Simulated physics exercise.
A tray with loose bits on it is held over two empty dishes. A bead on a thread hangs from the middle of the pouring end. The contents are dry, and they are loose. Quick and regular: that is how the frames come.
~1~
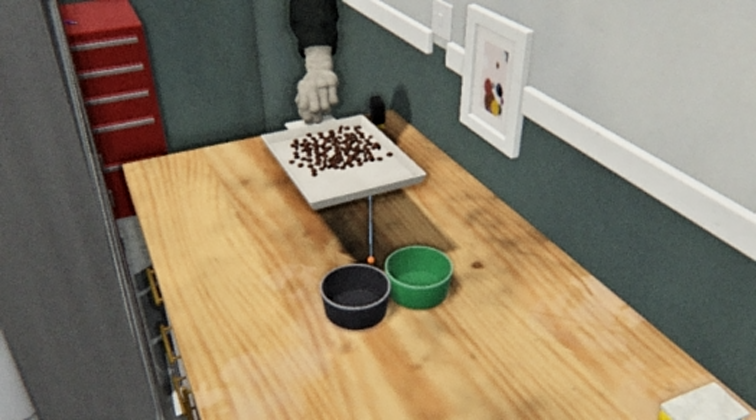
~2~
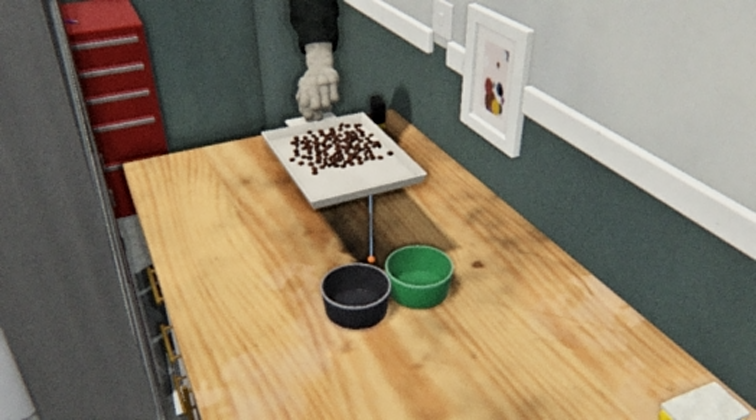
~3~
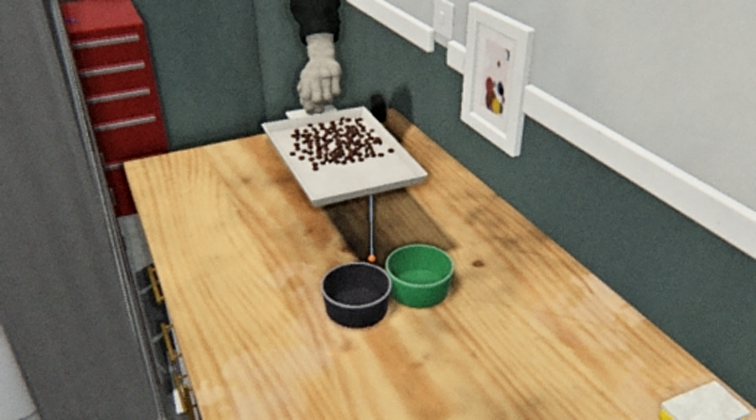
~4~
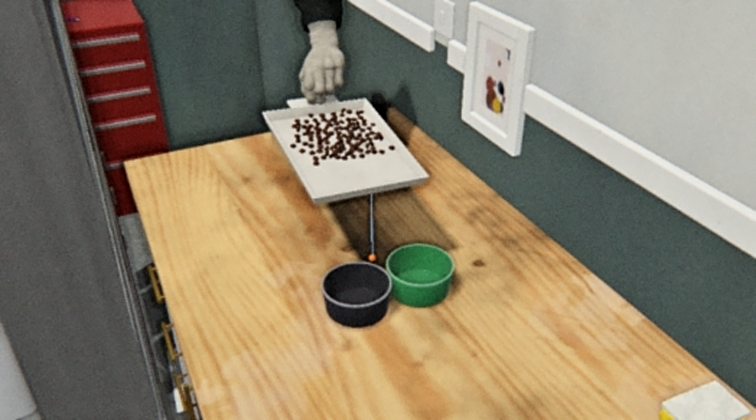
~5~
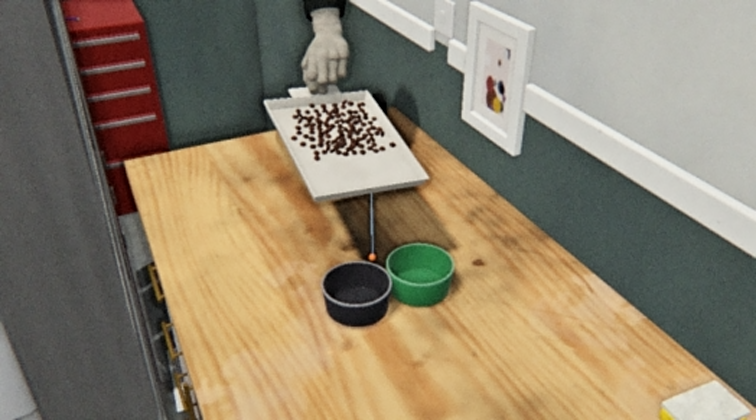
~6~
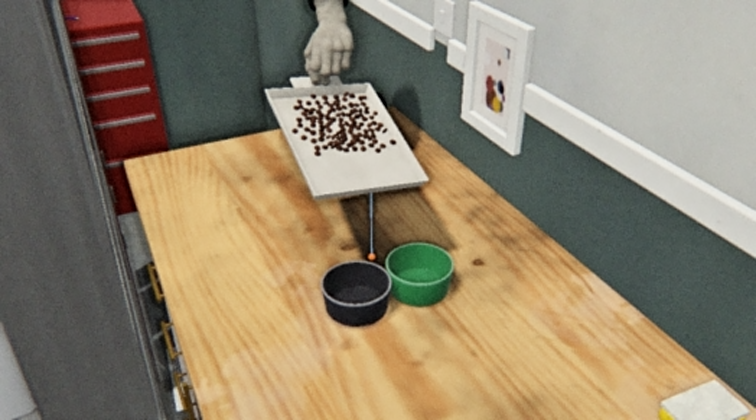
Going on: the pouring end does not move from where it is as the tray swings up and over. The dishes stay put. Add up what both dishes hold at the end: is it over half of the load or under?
It comes to over half.
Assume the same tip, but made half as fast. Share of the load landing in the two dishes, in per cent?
Something like 100 in a hundred.
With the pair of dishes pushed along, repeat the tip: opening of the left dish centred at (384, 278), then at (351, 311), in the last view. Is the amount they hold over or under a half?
Result, first setup: A majority share; second setup: A minority share.
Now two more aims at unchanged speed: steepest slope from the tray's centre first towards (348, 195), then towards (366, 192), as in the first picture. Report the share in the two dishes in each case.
Near 60 % and 80 %.
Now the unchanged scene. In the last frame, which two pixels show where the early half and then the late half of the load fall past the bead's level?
First close to (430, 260), next close to (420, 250).
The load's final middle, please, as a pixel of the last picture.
It settles centred around (424, 282).
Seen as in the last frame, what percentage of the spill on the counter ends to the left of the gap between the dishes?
It comes out at roughly 0 percent.
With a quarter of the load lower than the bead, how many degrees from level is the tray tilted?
That would be about 70 degrees from level.
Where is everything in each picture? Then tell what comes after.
Corners of the pouring end near (313, 200) and (421, 173), level; middle of the load near (337, 151), flat chocolate drops; left dish near (370, 317); right dish near (435, 296); bead on its thread near (371, 260), in the first picture.
Corners of the pouring end near (314, 199) and (422, 173), level; middle of the load near (338, 149), in the second picture.
Corners of the pouring end near (315, 197) and (423, 173), tipped barely, lowest at the right corner; middle of the load near (338, 144), in the third picture.
Corners of the pouring end near (316, 195) and (424, 175), tipped a little, lowest at the right corner; middle of the load near (339, 138), in the fourth picture.
Corners of the pouring end near (317, 193) and (424, 176), tipped a little, lowest at the right corner; middle of the load near (340, 131), in the fifth picture.
Corners of the pouring end near (317, 192) and (424, 178), tipped clearly, lowest at the right corner; middle of the load near (341, 125); left dish near (371, 313); right dish near (436, 293), in the sixth picture.
Shortly afterwards, tray tipped steeply; near two thirds on the tray; only a few in the right dish; near a third in the air.
Next, tray tipped past a quarter turn; only a few on the tray; only a few in the left dish; the bulk in the right dish; near a quarter outside both; a little in the air.
Some moments later, tray tipped past a quarter turn; only a few in the left dish; the bulk in the right dish; near a quarter outside both.
In the end, tray tipped past a quarter turn; only a few in the left dish; the bulk in the right dish; near a quarter outside both.
